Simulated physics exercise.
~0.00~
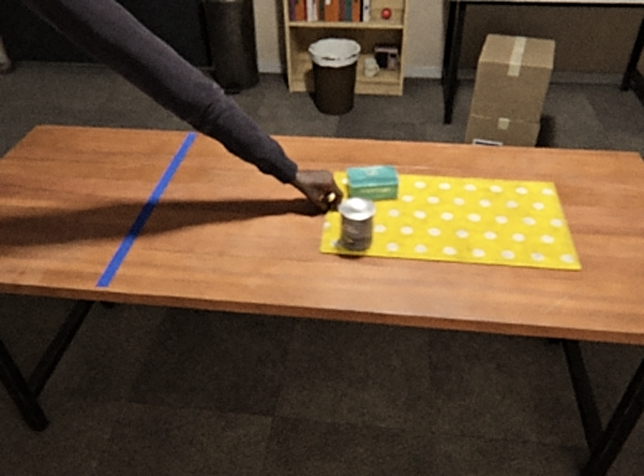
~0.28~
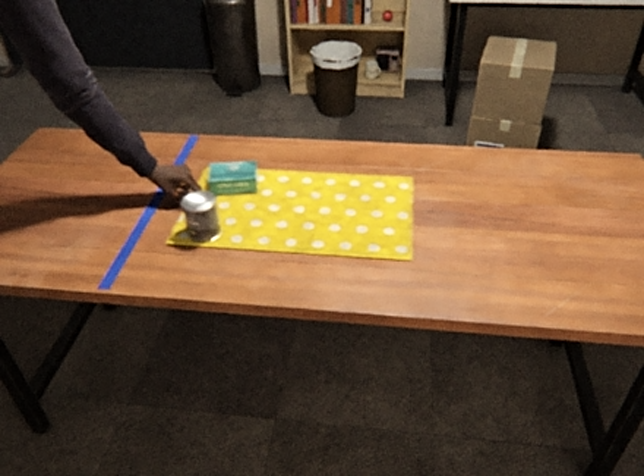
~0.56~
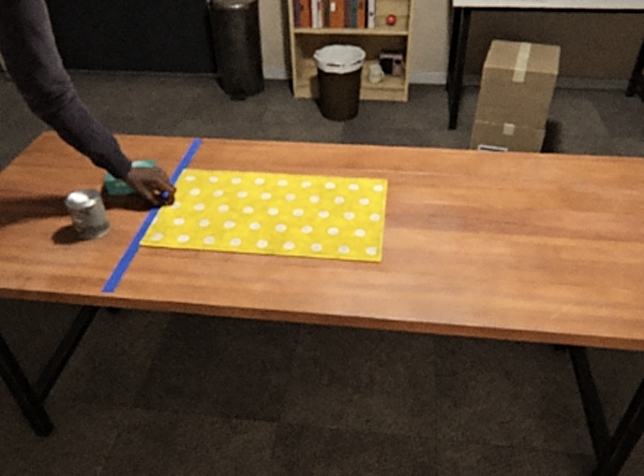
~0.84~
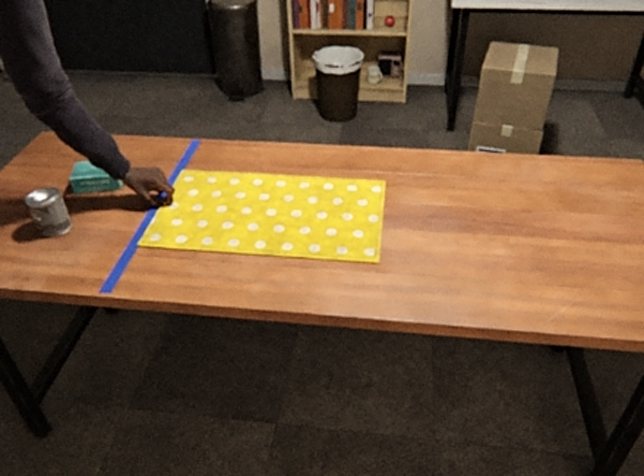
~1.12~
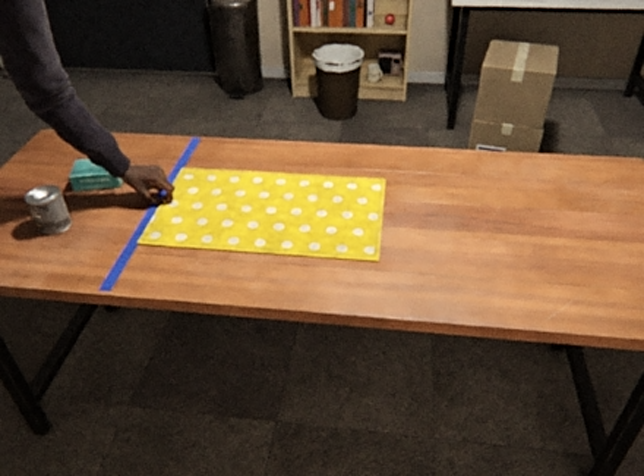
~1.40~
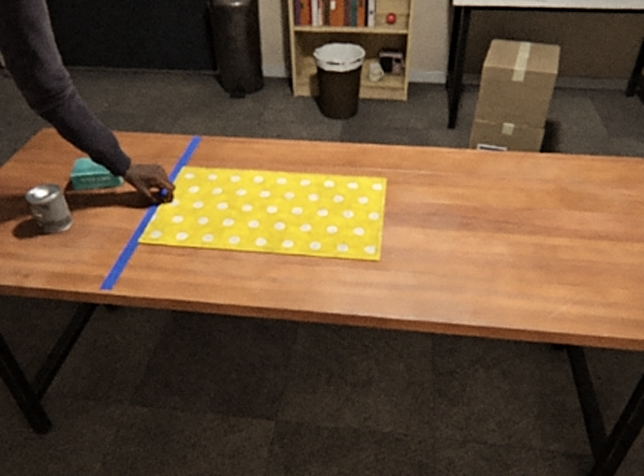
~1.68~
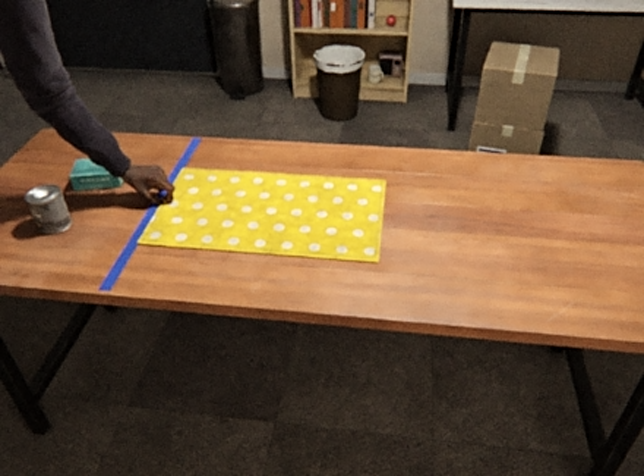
A hand pulls a yellow mat left to blue tape; tin and packet slide off.
